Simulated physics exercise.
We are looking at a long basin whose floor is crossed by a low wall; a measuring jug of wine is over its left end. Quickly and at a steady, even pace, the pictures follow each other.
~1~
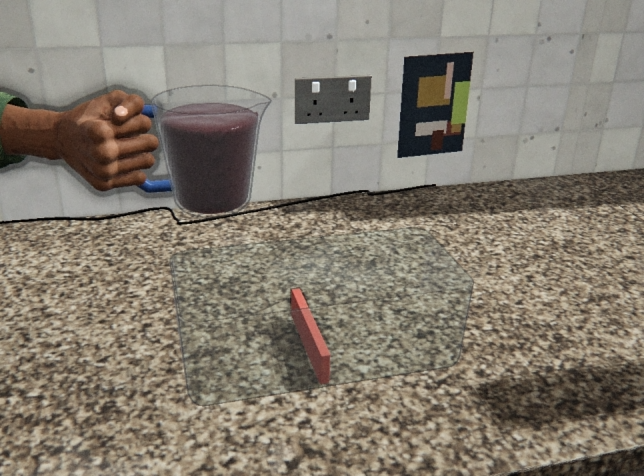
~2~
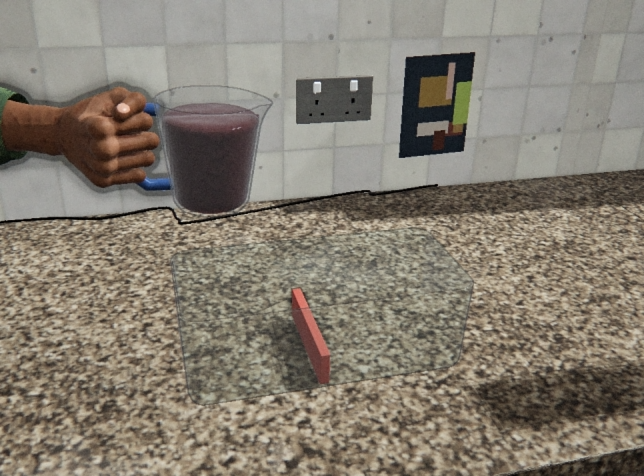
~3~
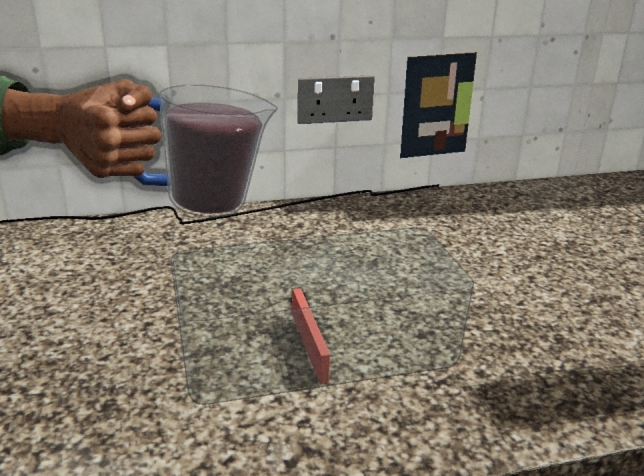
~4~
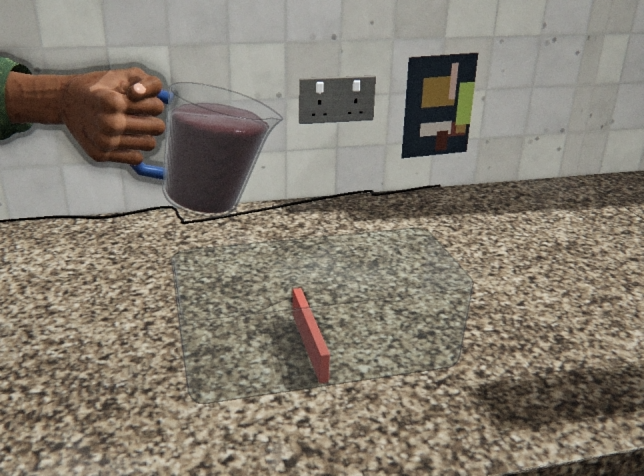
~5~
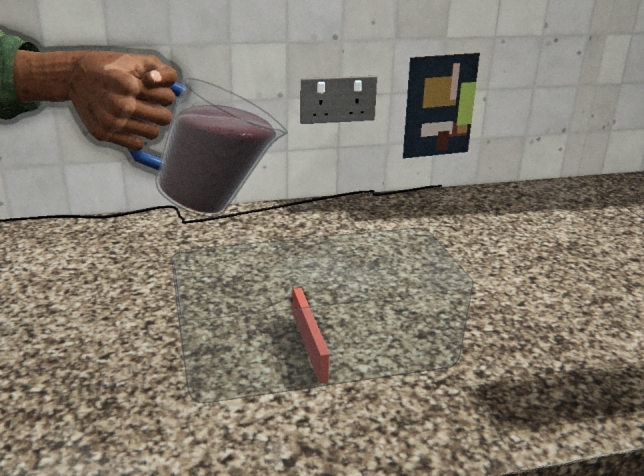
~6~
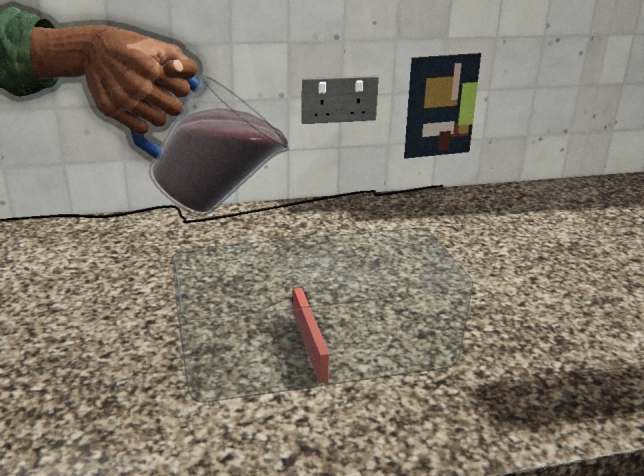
A hand tilts a jug of wine steadily to the right above a clear basin.
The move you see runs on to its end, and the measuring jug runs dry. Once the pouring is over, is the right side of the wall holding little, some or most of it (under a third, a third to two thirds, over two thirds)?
It holds some.
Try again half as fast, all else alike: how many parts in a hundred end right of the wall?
Result: Roughly 80 %.
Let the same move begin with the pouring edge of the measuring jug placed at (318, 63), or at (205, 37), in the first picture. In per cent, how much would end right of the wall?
Close to 85 % for the first start and close to 10 % for the second.
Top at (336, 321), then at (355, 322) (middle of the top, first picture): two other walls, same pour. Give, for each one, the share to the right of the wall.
It would come to roughly 25 per cent the first time and roughly 15 per cent the second.
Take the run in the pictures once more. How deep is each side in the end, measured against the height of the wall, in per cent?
The left side sits at 30 per cent and the right side at 30.
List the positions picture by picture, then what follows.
The first frame shows tilt 0°; pouring edge (271, 98); surface from (158, 117) to (258, 112); the long basin's rim runs from (175, 287) to (449, 256); the wall's top is at (309, 321).
The second frame shows tilt 2°; pouring edge (273, 100); surface from (159, 116) to (259, 113).
The third frame shows tilt 7°; pouring edge (277, 106); surface from (164, 113) to (261, 115).
The fourth frame shows tilt 16°; pouring edge (283, 116); surface from (170, 111) to (268, 119).
The fifth frame shows tilt 27°; pouring edge (288, 130); surface from (174, 123) to (273, 124).
The sixth frame shows tilt 40°; pouring edge (290, 147); surface from (168, 140) to (278, 133); 1 per cent is over the edge.
A moment on, the measuring jug is tipped right over and 35 per cent is still to pour, 2 is left of the wall and 29 right of it.
Next, the measuring jug is tipped right over and 2 per cent is still to pour, 37 is left of the wall and 49 right of it.
Then the measuring jug is tipped right over and 0 per cent is still to pour, 43 is left of the wall and 53 right of it.
Later the measuring jug is tipped right over and 0 per cent is still to pour, 43 is left of the wall and 54 right of it.
In the end 43 per cent lies left of the wall, 54 right of it and 3 outside.
